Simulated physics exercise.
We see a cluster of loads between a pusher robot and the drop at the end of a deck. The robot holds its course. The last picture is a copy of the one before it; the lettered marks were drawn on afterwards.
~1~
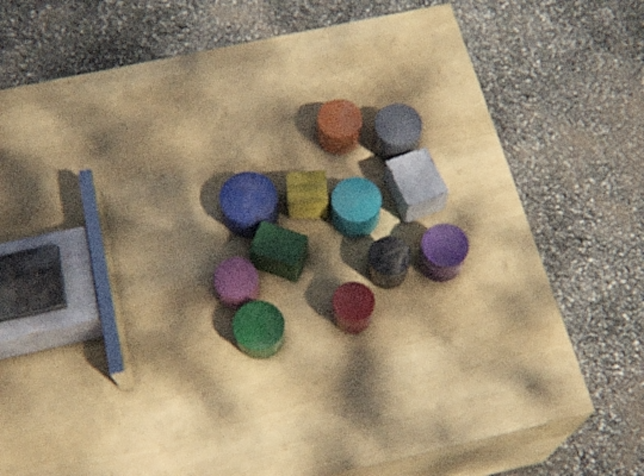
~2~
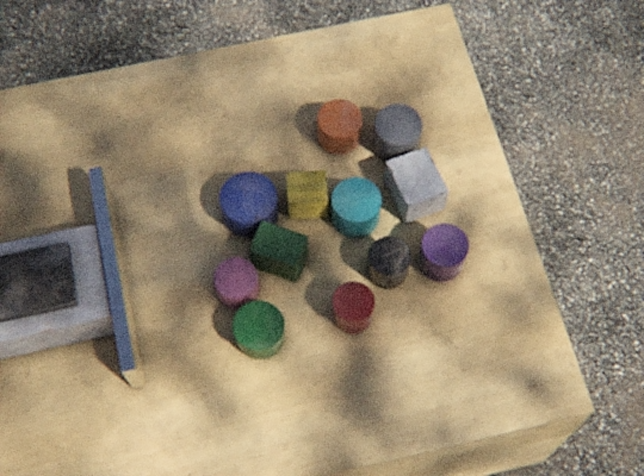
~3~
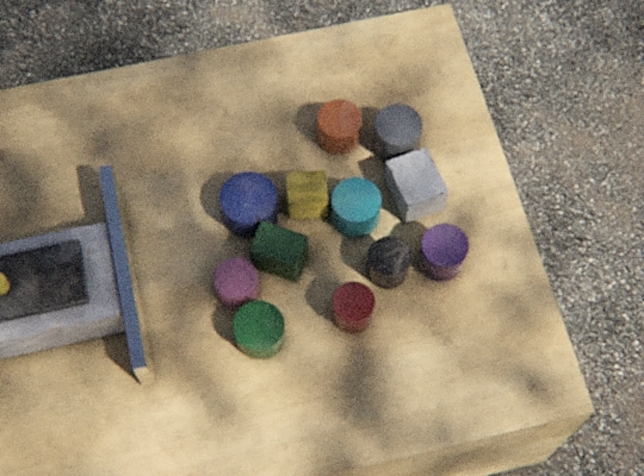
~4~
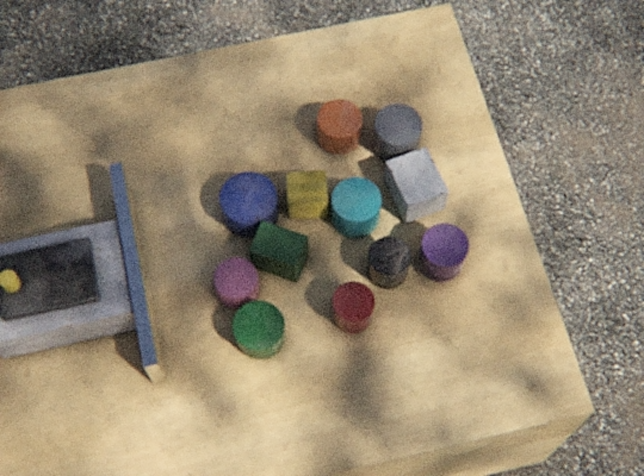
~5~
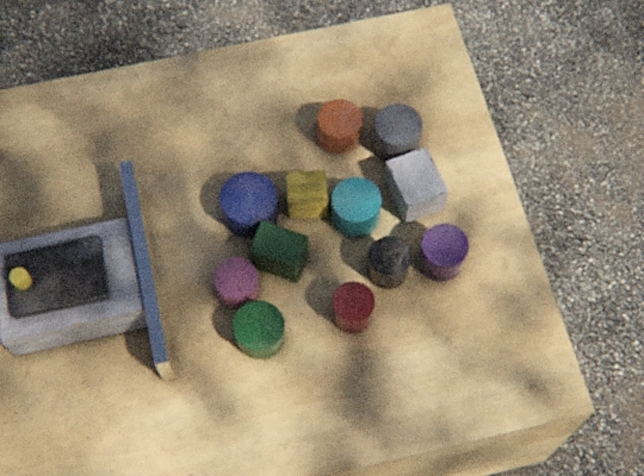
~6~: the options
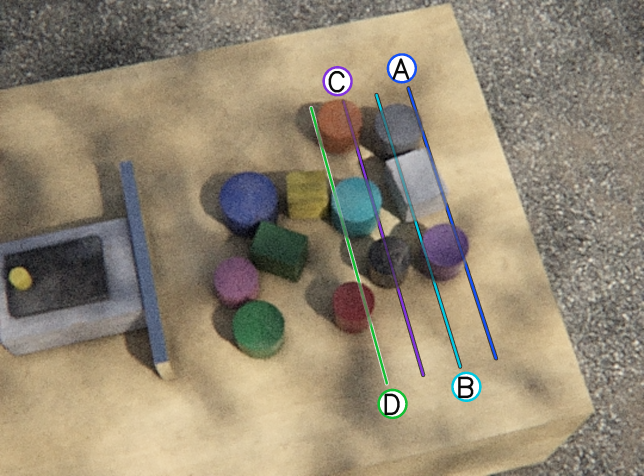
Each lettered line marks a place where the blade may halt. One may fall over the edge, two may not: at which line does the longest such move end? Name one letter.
Line B.
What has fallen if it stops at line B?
The white crate.
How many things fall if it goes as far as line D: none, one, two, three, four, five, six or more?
In all, none.
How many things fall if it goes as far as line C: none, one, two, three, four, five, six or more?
By then, none.
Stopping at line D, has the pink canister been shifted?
Yes.
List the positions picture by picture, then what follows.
Yellow box (307, 195); purple pail (443, 254); black pail (388, 264), in the first frame.
Robot (32, 281); white crate (415, 186), in the second frame.
Robot (44, 279); green pail (260, 331), in the third frame.
Robot (54, 277); orange canister (339, 127), in the fourth frame.
Robot (65, 274); red pail (353, 309); blue canister (249, 205); pink canister (237, 283), in the fifth frame.
On the marked copy, A at (450, 215); B at (416, 222); C at (381, 230); D at (347, 237).
Following B. Soon after the start, robot (168, 252); green pail (296, 322); turquoise canister (362, 209).
Later, robot (269, 231); white crate (452, 182); purple pail (464, 252).
In the end, robot (341, 216); white crate over the edge; purple pail (526, 247); one fallen.
As for the rest, A drops two; C is within the limit but short; D is within the limit but short.
